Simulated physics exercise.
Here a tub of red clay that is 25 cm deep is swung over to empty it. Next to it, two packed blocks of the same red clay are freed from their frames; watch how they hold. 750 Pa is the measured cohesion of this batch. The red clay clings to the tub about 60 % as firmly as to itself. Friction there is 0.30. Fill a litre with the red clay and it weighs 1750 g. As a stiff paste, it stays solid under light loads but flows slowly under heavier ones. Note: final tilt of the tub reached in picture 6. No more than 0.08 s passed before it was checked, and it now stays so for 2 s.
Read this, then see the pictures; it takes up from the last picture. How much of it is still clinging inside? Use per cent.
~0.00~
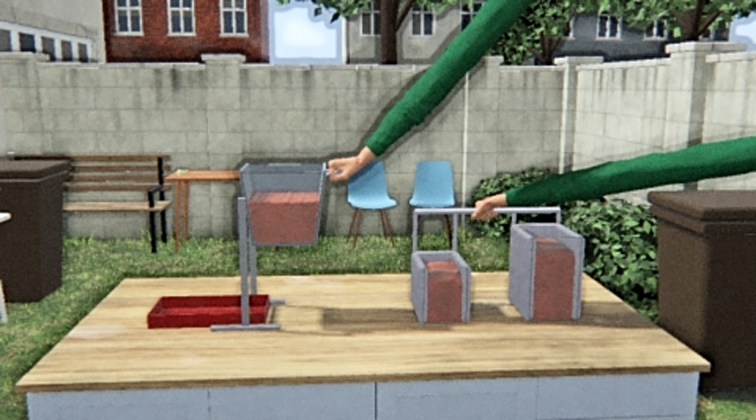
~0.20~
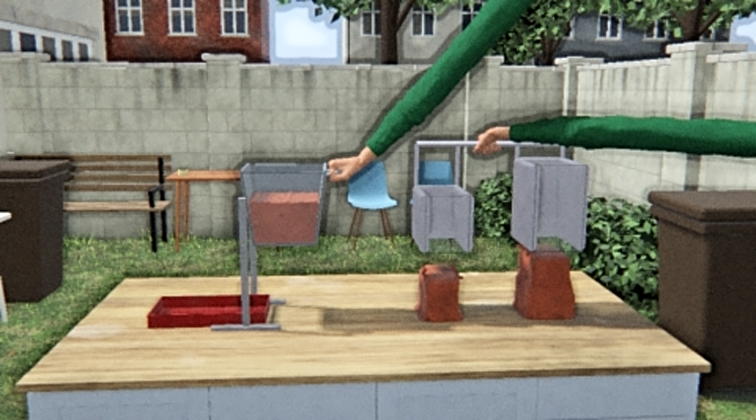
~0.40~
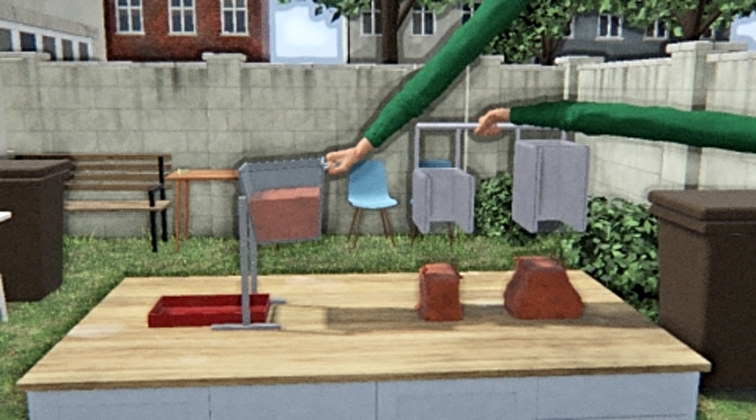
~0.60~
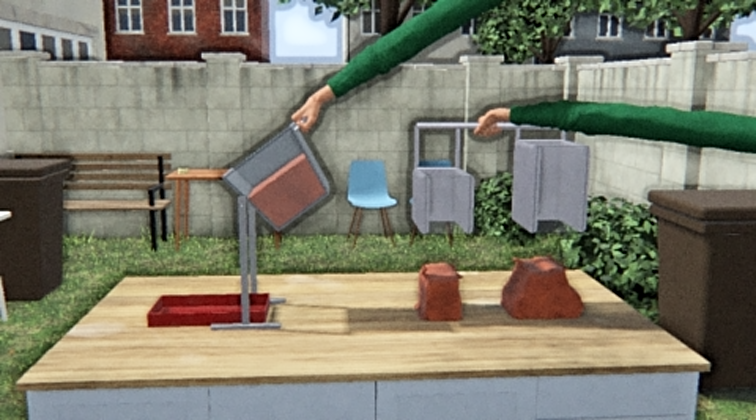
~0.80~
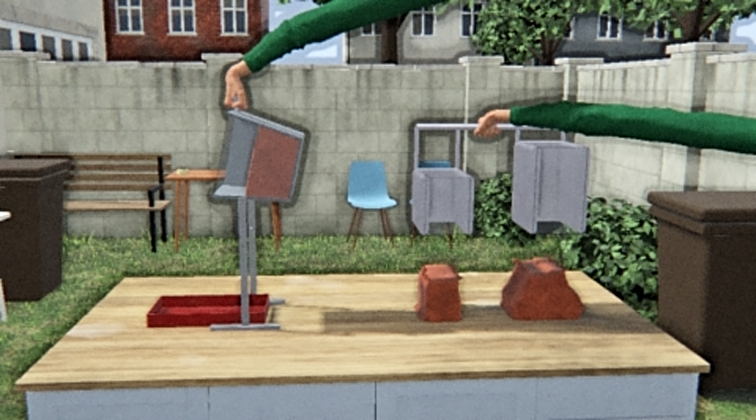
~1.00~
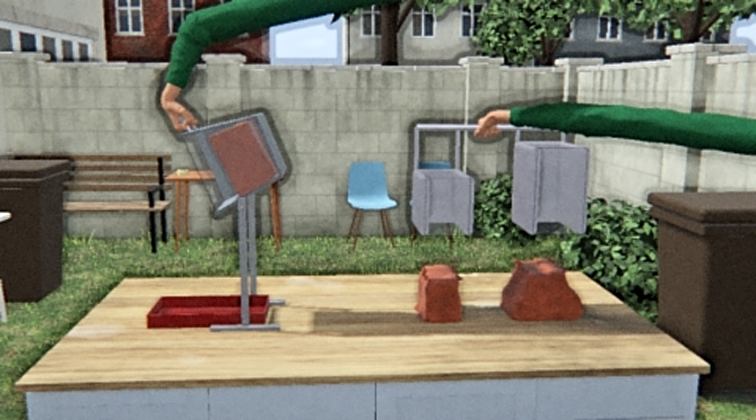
About 0 %.
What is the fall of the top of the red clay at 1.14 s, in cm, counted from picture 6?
About 10 cm.
By 1.14 s, the tub is at 112 degrees and holds 87 %.
By 1.31 s, the tub is at 112 degrees and holds 21 %.
By 1.48 s, the tub is at 112 degrees and holds 0 %.
By 1.65 s, the tub is at 112 degrees and holds 0 %.
By 3.00 s, at the end, the tub is at 112 degrees and holds 0 %.
